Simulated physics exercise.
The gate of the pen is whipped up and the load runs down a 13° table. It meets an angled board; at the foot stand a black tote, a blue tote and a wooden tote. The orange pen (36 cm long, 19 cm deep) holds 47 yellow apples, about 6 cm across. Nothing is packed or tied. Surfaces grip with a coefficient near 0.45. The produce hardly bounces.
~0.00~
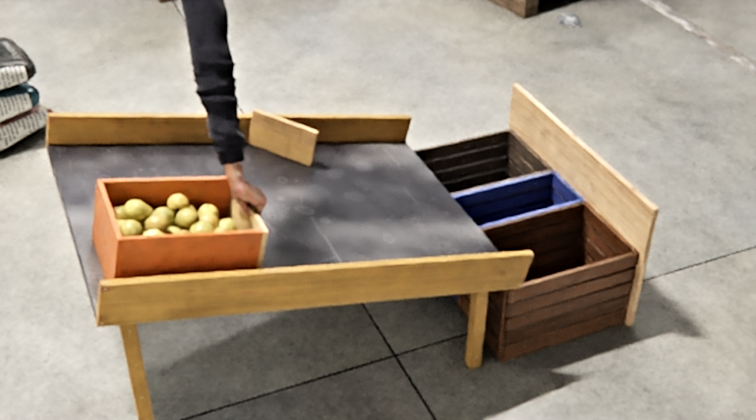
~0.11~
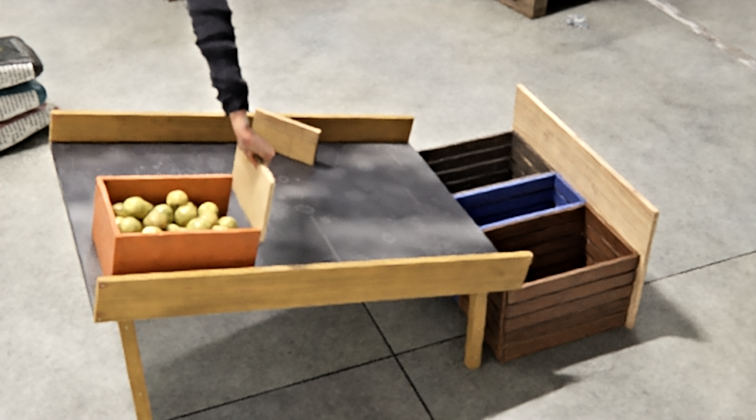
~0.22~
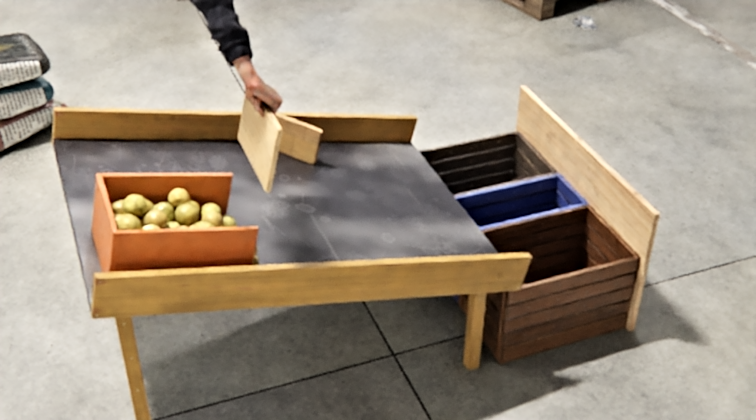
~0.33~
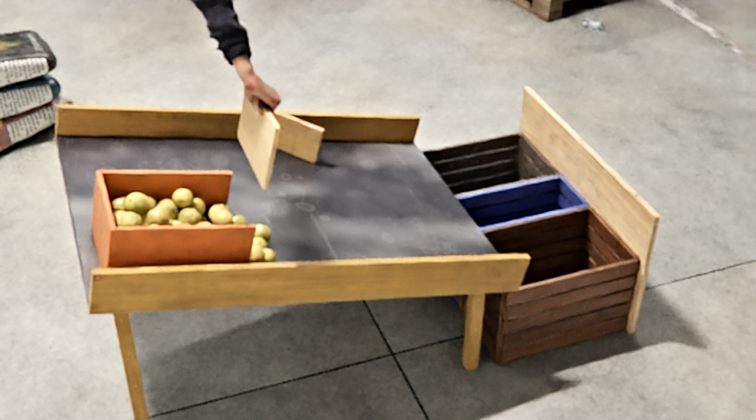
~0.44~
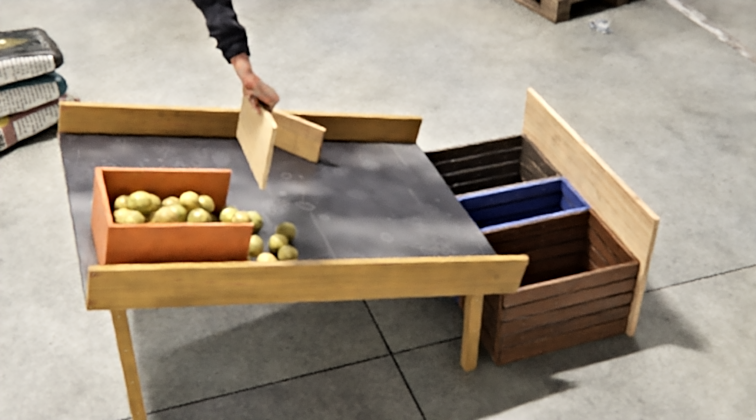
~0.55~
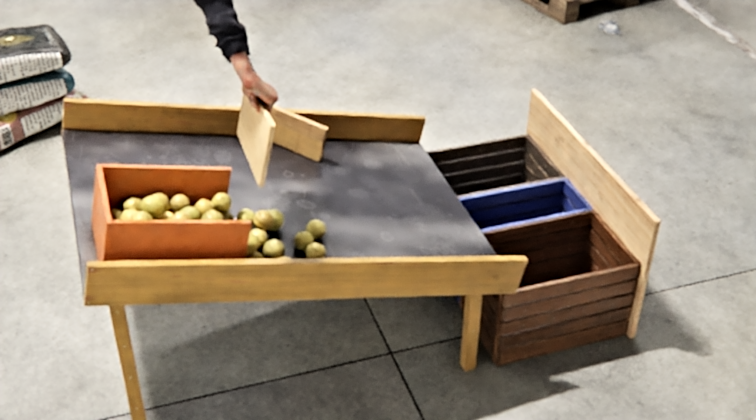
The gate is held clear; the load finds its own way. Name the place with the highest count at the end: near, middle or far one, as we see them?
It is the wooden tote, the closest one.
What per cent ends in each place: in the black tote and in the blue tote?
Roughly 0 and 15 per cent.
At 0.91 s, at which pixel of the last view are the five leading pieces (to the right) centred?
Around (405, 235).
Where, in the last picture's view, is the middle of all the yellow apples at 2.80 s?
At about (574, 302).
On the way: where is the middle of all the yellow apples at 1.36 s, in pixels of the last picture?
Near (351, 240).
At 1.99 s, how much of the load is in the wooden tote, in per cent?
About 55 per cent.
After 0.91 s, 20 still in the orange pen and 27 on the slope.
After 1.36 s, 7 still in the orange pen, 1 in the blue tote, 3 in the wooden tote, 33 on the slope and 3 in the air.
After 1.99 s, 4 in the blue tote, 25 in the wooden tote, 13 on the slope and 5 in the air.
Final count (at 2.80 s), 6 in the blue tote and 41 in the wooden tote.
